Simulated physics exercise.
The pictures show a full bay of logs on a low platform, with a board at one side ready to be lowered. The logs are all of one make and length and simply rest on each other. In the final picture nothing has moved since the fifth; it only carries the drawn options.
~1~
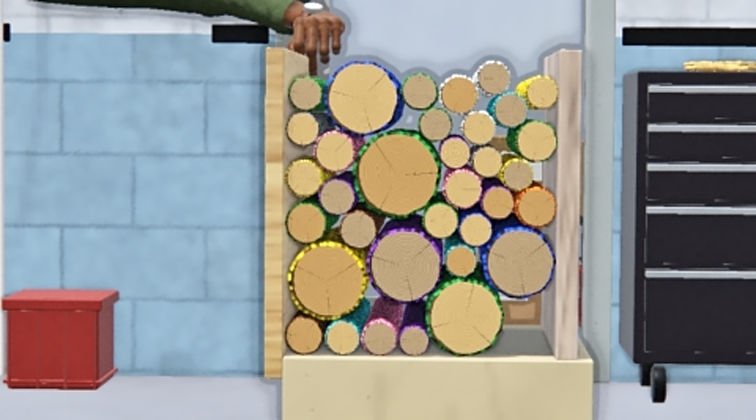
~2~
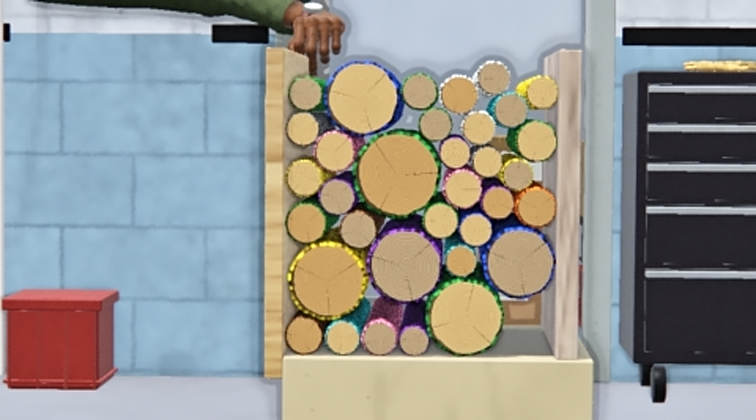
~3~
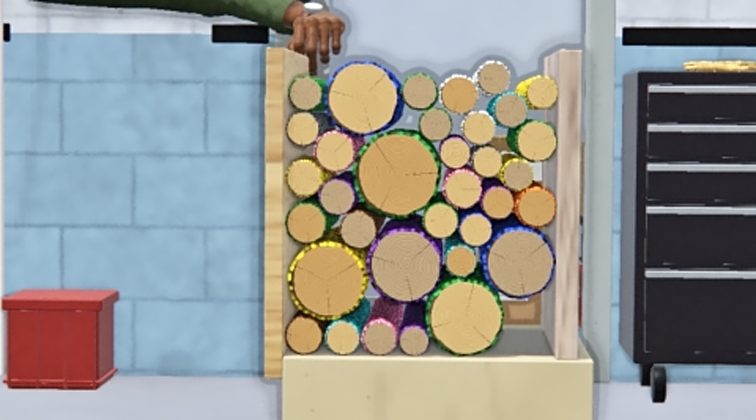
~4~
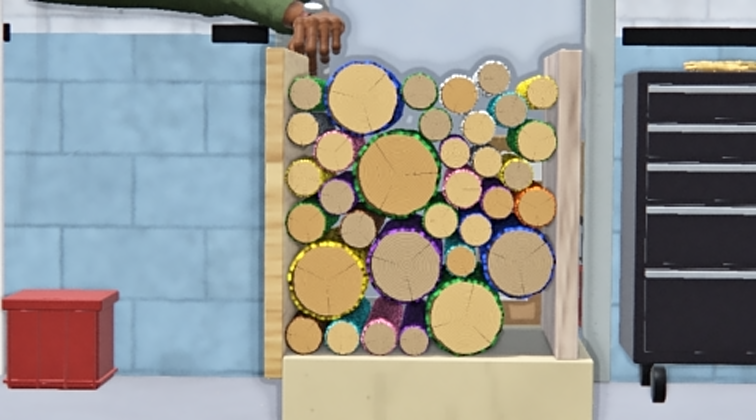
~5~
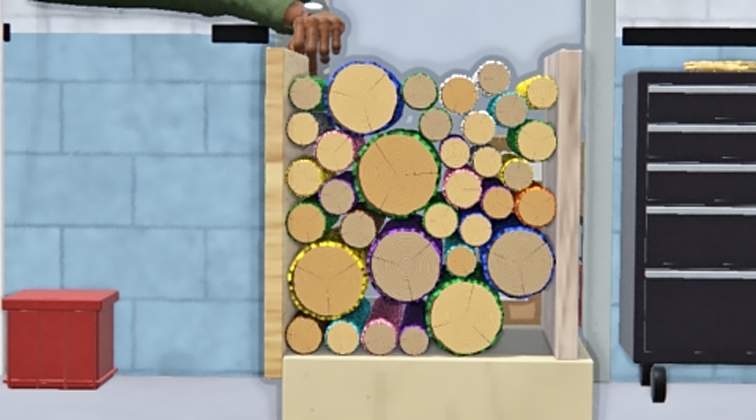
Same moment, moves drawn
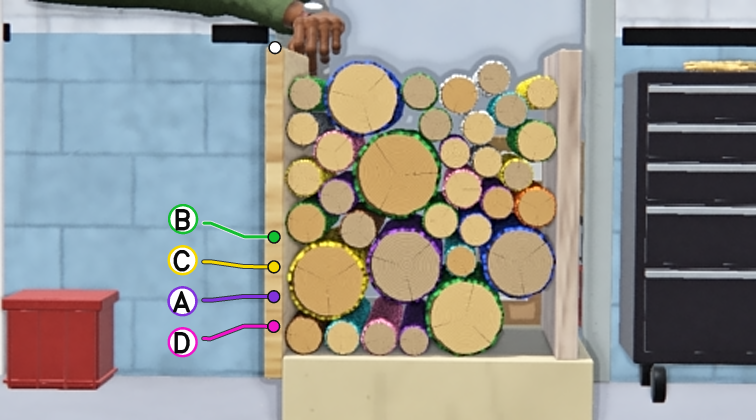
Stacked logs with colourful edges resting motionless between upright boards on a low platform, a hand staying still at upper left.
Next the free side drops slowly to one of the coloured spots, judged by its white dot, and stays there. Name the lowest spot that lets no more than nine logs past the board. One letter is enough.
At most to A.
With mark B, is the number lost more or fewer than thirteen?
It loses fewer than thirteen.
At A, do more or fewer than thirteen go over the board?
At A, fewer than thirteen.
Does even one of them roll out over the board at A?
Yes.
On the marked copy, A at (274, 297); B at (274, 237); C at (274, 267); D at (273, 326); the white dot at (275, 48).
Taking A. A third of the way, top of the board (285, 150).
Two thirds of the way, top of the board (284, 263).
When it is over, top of the board (284, 296), eight out over the board.
As for the rest, B about six out over the board; C eight out over the board; D more than nine out over the board.
